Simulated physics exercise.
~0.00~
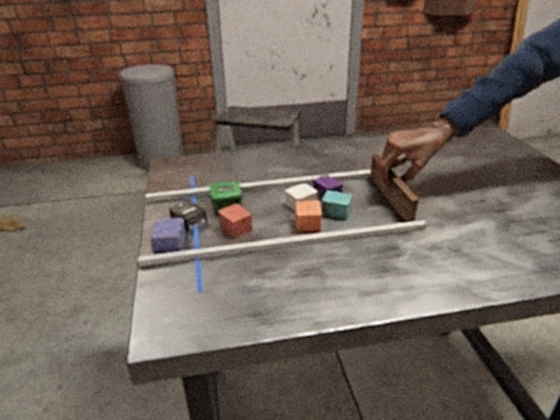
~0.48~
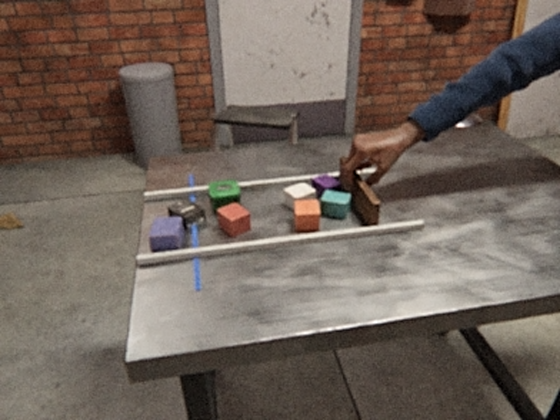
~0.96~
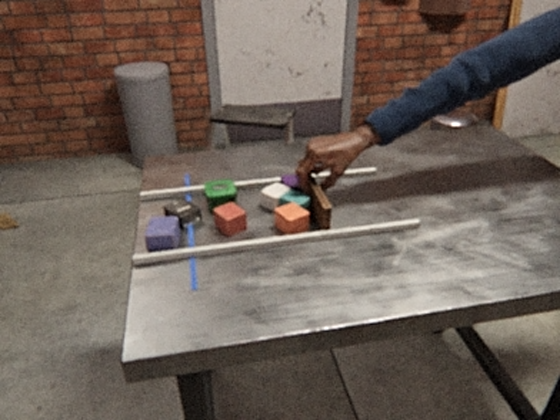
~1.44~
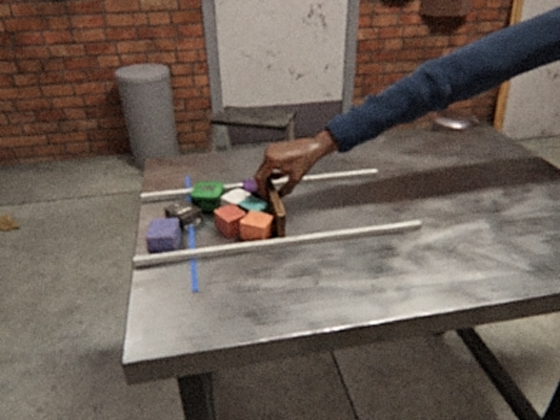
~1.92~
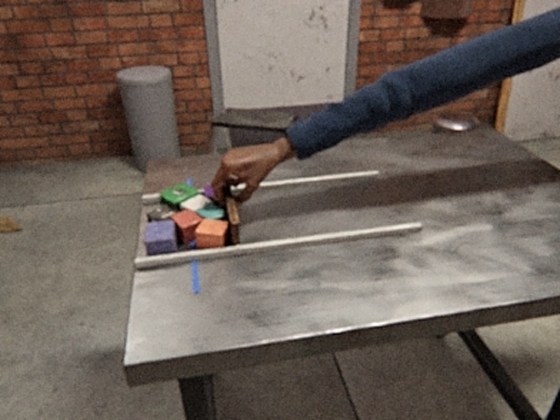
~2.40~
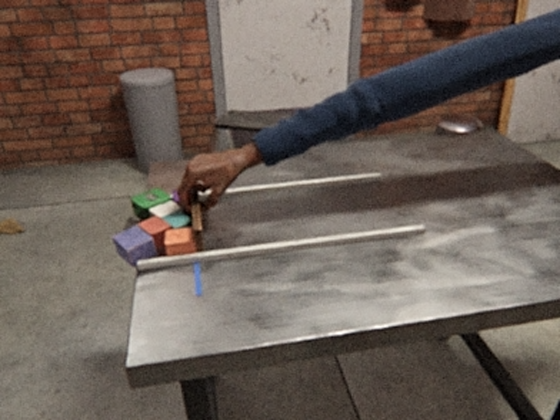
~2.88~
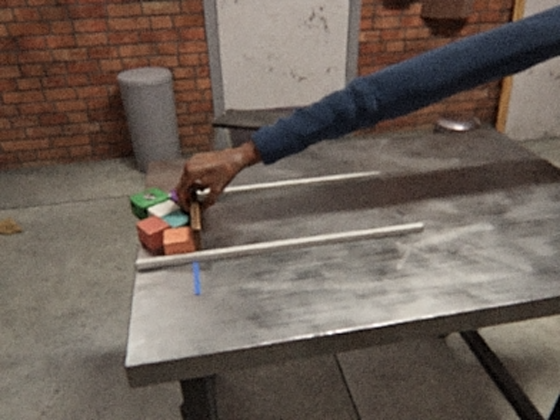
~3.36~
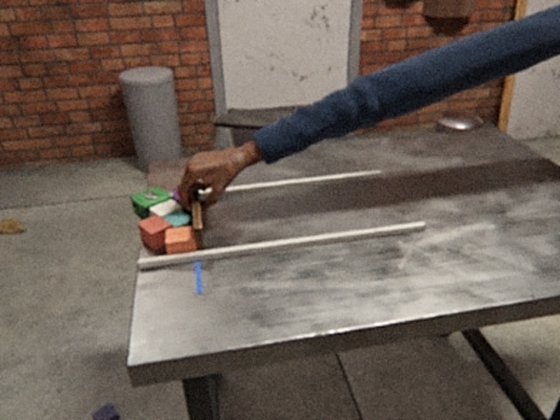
A hand in a blue sleeve grips an upright wooden board at the right of a scatter of colored blocks, lying between two pale rails on a metal table. It pushes the board steadily left, gathering the white, turquoise, purple and orange blocks first. The green and red blocks join the cluster, and soon the whole group is crowding toward the table's left end. As the board nears the blue tape line, the blue block tips over the edge and a black one drops too. The board stops, leaving the remaining blocks bunched at the brink.
